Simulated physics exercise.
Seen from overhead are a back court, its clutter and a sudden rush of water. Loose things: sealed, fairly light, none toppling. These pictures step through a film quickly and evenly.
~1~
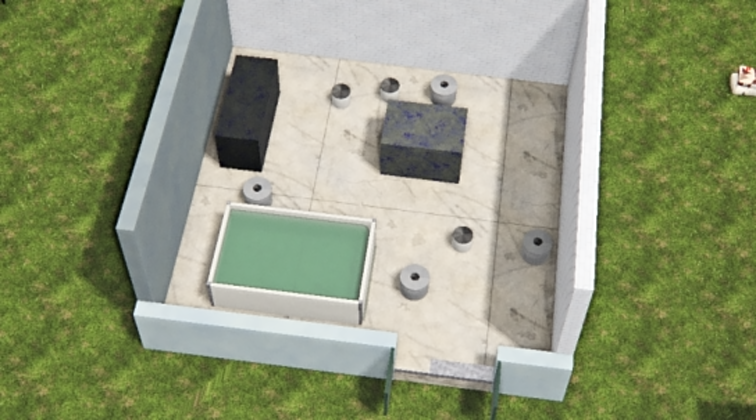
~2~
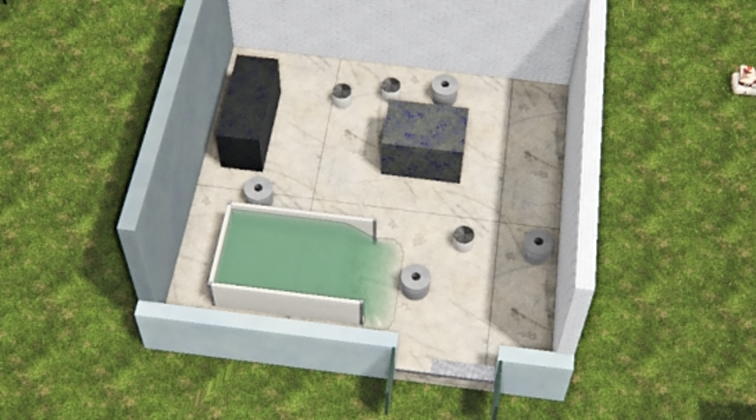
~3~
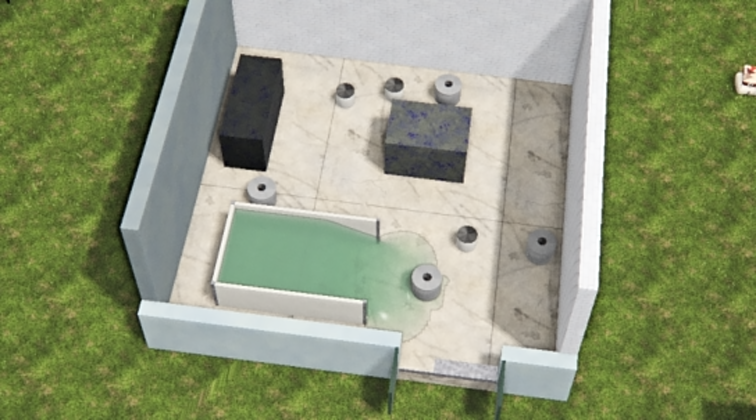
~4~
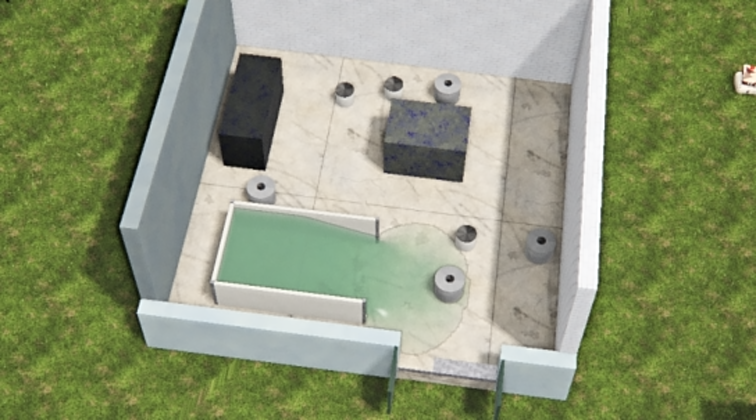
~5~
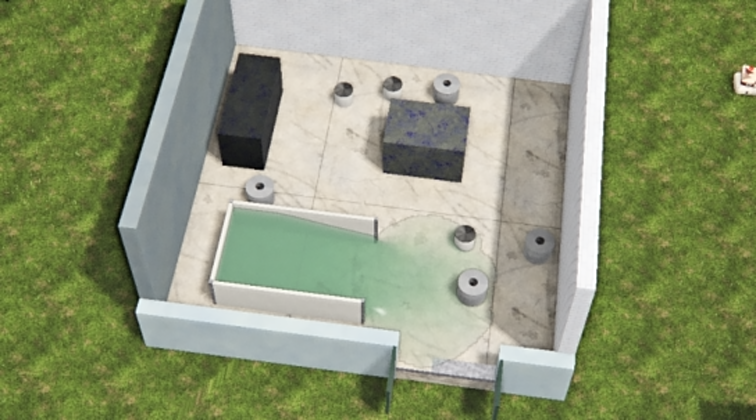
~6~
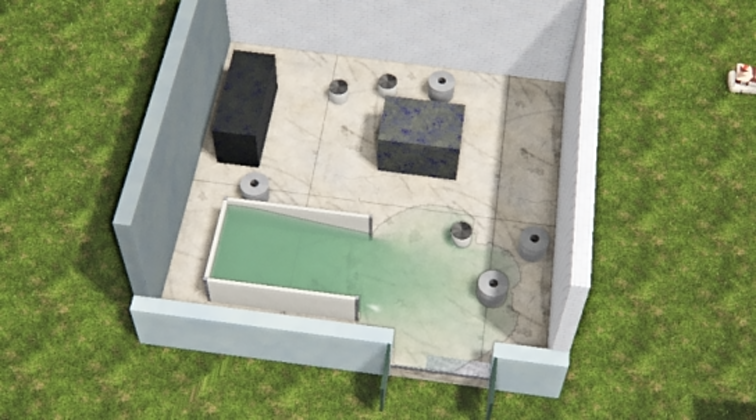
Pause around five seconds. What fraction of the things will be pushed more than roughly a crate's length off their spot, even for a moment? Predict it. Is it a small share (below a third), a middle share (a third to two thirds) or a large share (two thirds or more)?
A middle share, a third to two thirds.
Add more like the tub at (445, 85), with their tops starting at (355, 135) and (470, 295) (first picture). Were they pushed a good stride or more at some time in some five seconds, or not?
Taking the two as listed, the first stopped before it and the second reached the mark.
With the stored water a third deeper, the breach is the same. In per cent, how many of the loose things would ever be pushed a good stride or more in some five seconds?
I'd put it near 70 percent.
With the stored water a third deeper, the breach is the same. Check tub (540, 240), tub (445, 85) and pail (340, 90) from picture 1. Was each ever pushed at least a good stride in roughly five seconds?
First one cleared the mark, second one cleared the mark, third one missed the mark.
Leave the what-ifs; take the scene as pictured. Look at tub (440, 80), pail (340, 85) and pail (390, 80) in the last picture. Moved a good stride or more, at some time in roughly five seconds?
Goes that far, short of that, short of that.
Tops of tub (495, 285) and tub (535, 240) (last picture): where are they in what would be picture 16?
They end up at about pixels (535, 283) and (546, 187).
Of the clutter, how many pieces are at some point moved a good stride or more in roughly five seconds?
The count is 4.
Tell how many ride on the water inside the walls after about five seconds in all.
That would be 2.
A moment on, 1 of 7 are well off their spots; 1 afloat.
Next, 3 of 7 are well off their spots; 3 afloat.
Later, 3 of 7 are well off their spots; 2 afloat.
In the end, 4 of 7 are well off their spots, and 4 have been at some point; 2 afloat.
